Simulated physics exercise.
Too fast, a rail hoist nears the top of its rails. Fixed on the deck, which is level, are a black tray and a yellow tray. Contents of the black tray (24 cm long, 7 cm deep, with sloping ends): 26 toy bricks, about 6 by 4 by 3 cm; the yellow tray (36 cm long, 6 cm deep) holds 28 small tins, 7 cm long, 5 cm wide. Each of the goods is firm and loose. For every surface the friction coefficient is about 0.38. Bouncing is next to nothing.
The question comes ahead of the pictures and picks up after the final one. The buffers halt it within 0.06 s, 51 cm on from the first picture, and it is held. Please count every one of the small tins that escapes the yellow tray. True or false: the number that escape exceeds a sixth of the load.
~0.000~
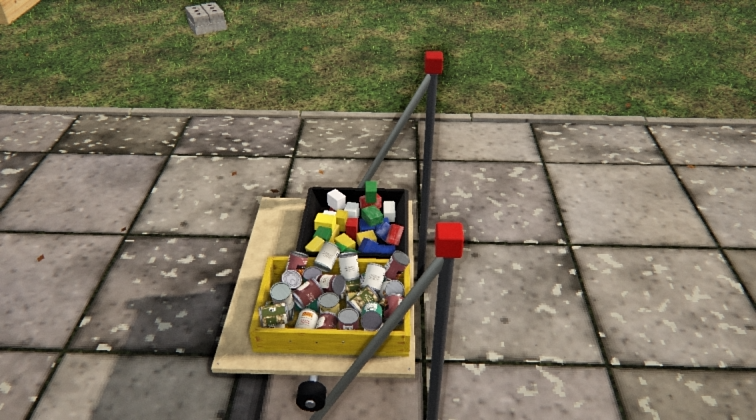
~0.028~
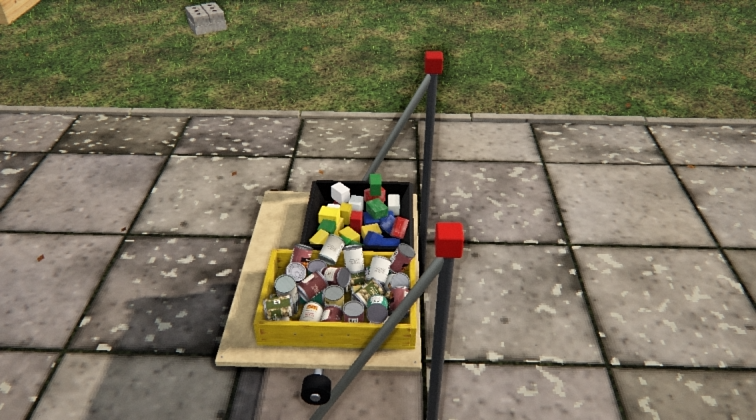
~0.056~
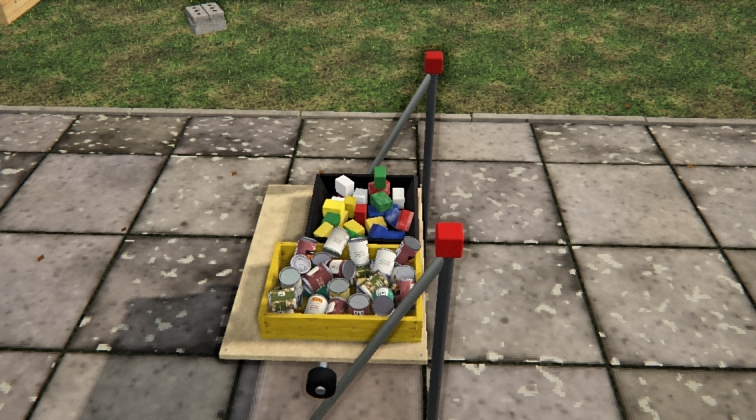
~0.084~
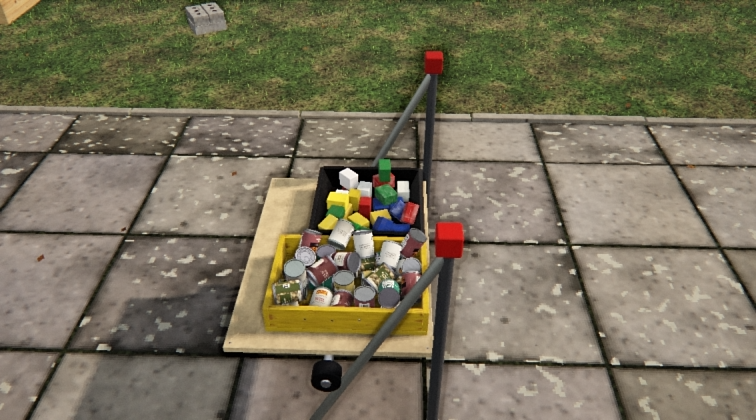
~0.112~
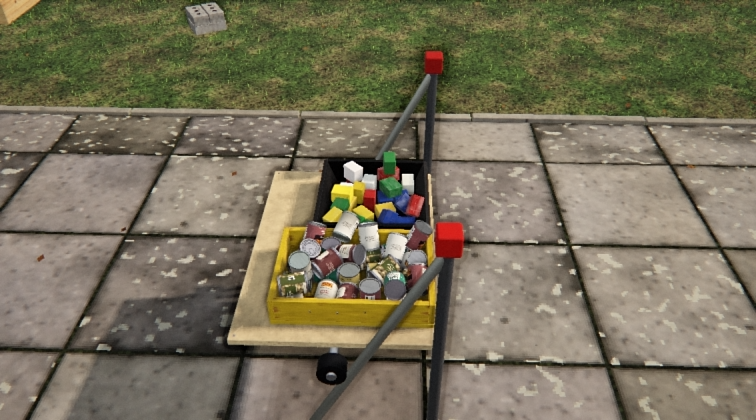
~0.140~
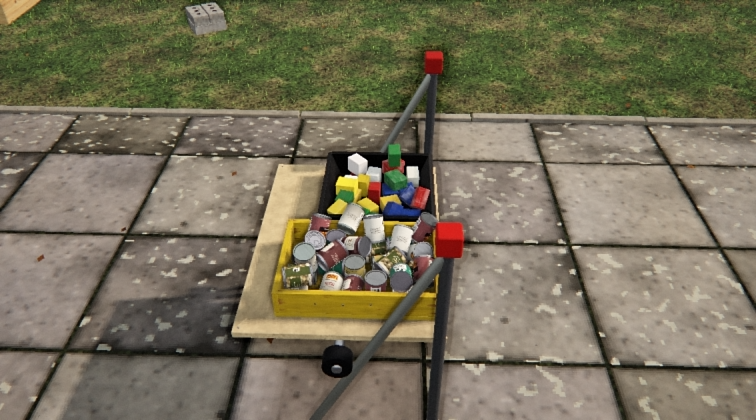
False.
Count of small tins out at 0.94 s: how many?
I'd put it at around 0.
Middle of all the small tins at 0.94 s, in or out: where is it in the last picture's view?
Centred roughly at (454, 157).
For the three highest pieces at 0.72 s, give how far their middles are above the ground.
Height, averaged: Around 96 cm.
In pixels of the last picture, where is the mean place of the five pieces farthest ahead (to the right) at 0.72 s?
I'd put them at about (507, 126).
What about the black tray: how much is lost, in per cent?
Black tray - about 0 per cent.
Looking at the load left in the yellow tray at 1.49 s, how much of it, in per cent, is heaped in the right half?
Roughly 60 percent of the remaining load.
After 0.44 s, it meets the buffers.
After 0.56 s, black tray 26 in, 0 out and yellow tray 28 in, 0 out.
After 0.72 s, black tray 26 in, 0 out and yellow tray 28 in, 0 out.
After 0.94 s, black tray 26 in, 0 out and yellow tray 28 in, 0 out.
Final count (at 1.49 s), black tray 26 in, 0 out and yellow tray 28 in, 0 out. Asked share, 0 of 28, 0 per cent.
